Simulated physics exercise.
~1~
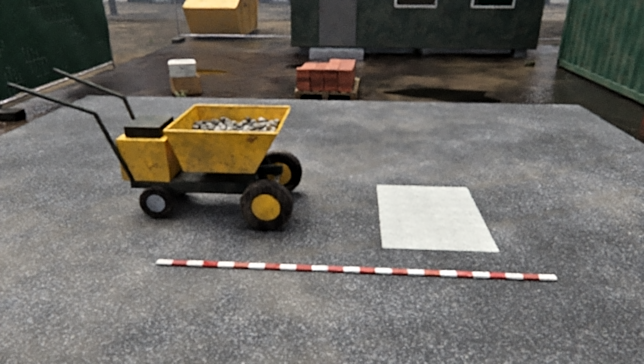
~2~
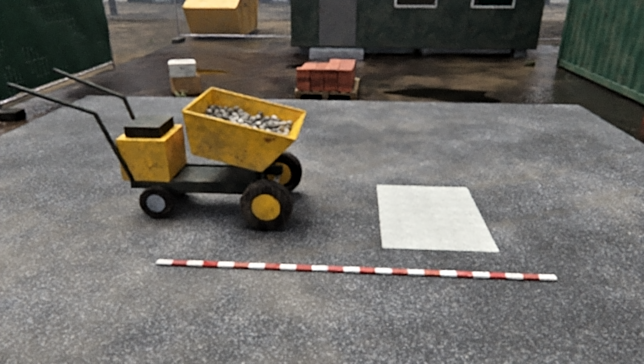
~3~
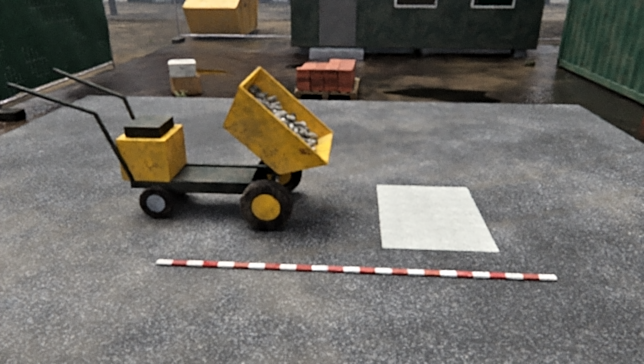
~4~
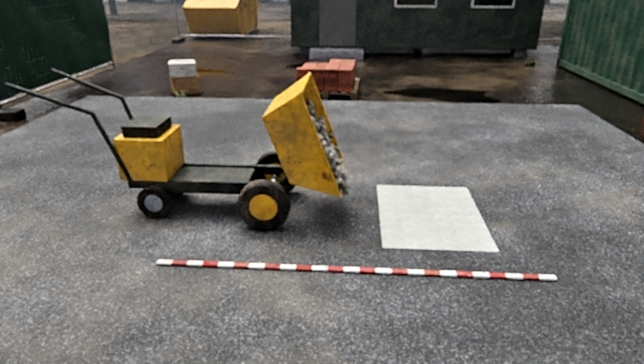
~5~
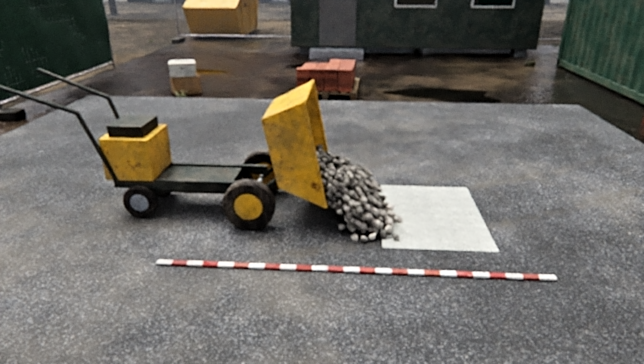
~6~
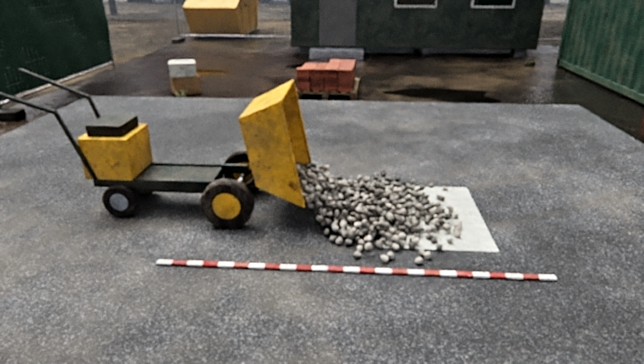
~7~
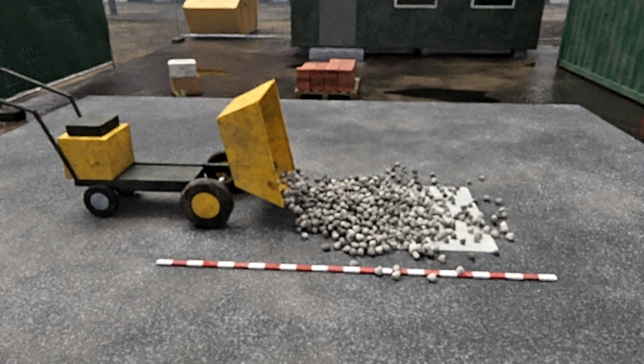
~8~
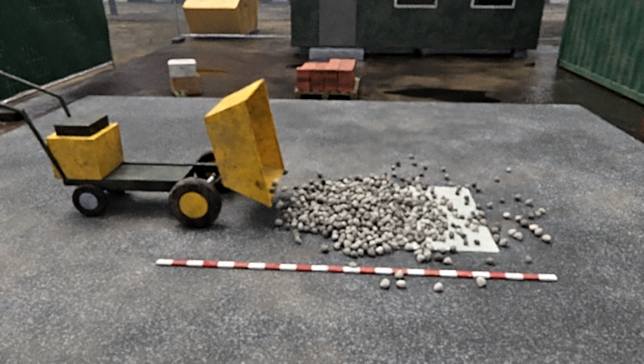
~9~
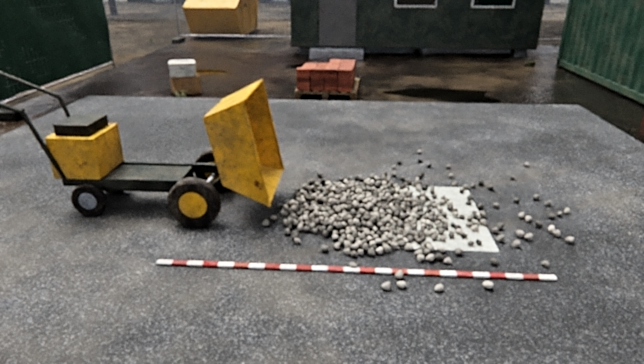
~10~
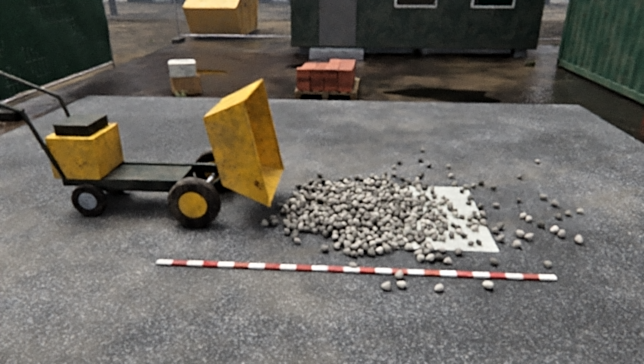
A yellow barrow tips its skip, backs left, and spills stones mostly short of the sheet.
